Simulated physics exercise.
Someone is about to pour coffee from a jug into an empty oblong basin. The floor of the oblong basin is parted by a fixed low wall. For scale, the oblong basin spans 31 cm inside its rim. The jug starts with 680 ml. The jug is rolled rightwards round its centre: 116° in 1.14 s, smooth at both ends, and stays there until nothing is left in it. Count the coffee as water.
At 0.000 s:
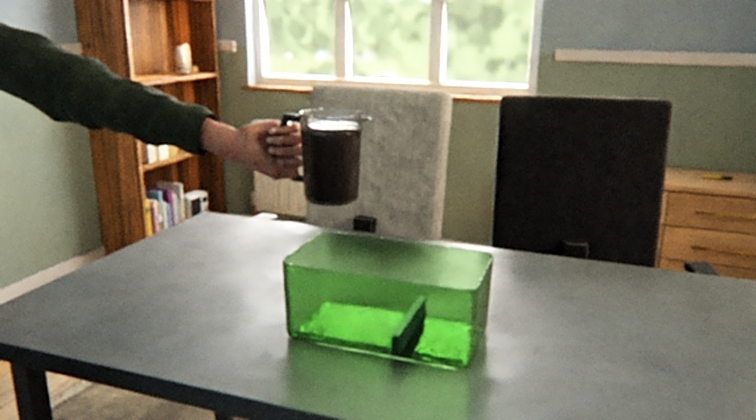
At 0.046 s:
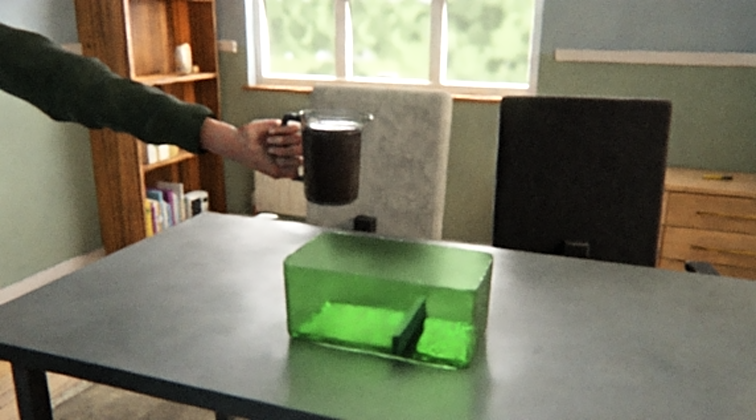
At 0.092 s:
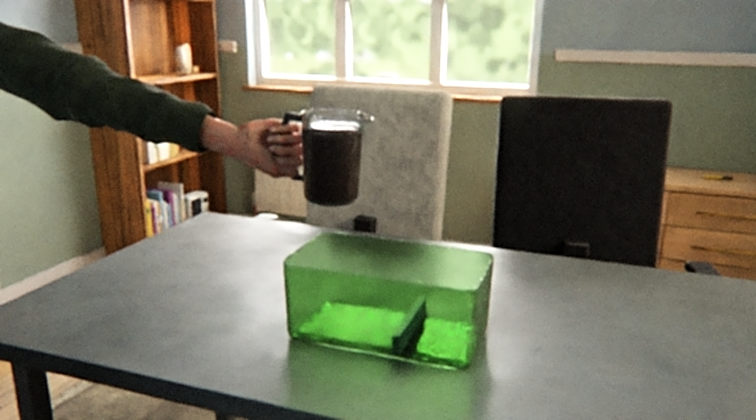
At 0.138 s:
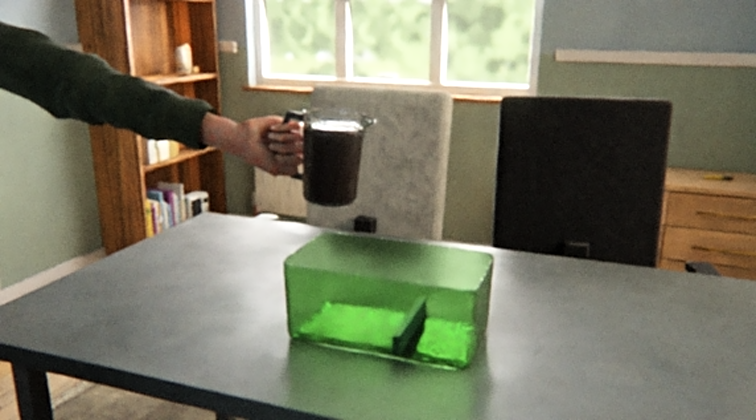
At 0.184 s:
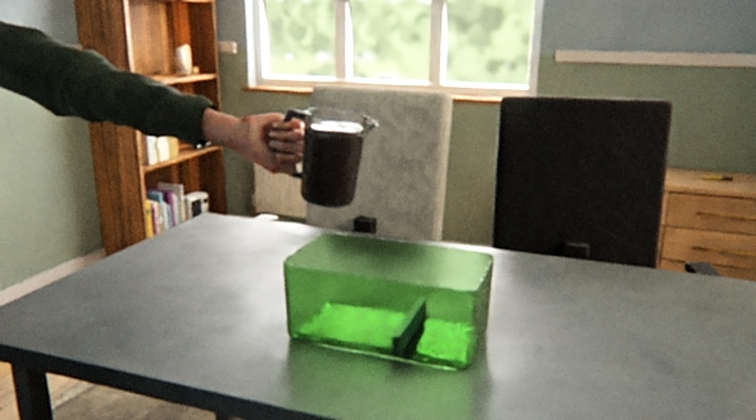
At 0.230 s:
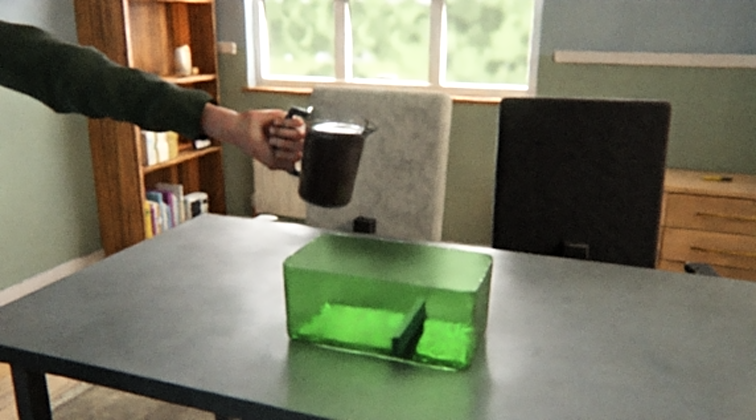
In a room with a bright window, a wooden bookcase at the left and wooden drawers at the right, a dark grey table is seen from slightly above, with a pale chair and a black chair behind it. A hand in a dark green sleeve holds a glass jug of dark coffee above a translucent green oblong basin with a low dark divider. The hand keeps the jug upright, then tilts it slightly rightwards, while the camera stays still.
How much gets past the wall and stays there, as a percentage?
The far part has some 65 per cent.
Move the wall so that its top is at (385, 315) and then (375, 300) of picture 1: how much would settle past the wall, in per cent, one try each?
First 85, then 95 per cent.
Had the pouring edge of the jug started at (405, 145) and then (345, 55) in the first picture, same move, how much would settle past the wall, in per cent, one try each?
First 75, then 35 per cent.
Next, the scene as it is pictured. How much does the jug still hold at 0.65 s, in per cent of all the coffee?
About 82 per cent.
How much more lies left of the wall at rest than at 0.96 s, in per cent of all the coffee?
About 24 per cent.
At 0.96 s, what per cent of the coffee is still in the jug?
Near 24 in a hundred.
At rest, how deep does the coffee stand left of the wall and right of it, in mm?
Left about 8 mm, right about 26 mm.
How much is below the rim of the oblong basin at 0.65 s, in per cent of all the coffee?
Near 3 in a hundred.
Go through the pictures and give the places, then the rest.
Tilt 0°; pouring edge (371, 117); surface from (307, 124) to (361, 128); the oblong basin's rim runs from (302, 247) to (486, 272); the wall's top is at (410, 315), in the first frame.
Tilt 0°; pouring edge (372, 117); surface from (307, 124) to (361, 129), in the second frame.
Tilt 2°; pouring edge (373, 119); surface from (308, 124) to (362, 129), in the third frame.
Tilt 4°; pouring edge (375, 121); surface from (309, 125) to (363, 130), in the fourth frame.
Tilt 7°; pouring edge (376, 124); surface from (311, 126) to (365, 131), in the fifth frame.
Tilt 11°; pouring edge (378, 128); surface from (311, 128) to (367, 132), in the sixth frame.
By 0.65 s the tilt is 71° and 82 per cent is still to pour, 0 is left of the wall and 3 right of it.
By 0.96 s the tilt is 109° and 25 per cent is still to pour, 9 is left of the wall and 45 right of it.
By 1.29 s the tilt is 116° and 0 per cent is still to pour, 31 is left of the wall and 67 right of it.
By 1.64 s the tilt is 116° and 0 per cent is still to pour, 34 is left of the wall and 65 right of it.
At rest 34 per cent lies left of the wall, 65 right of it and 1 outside.
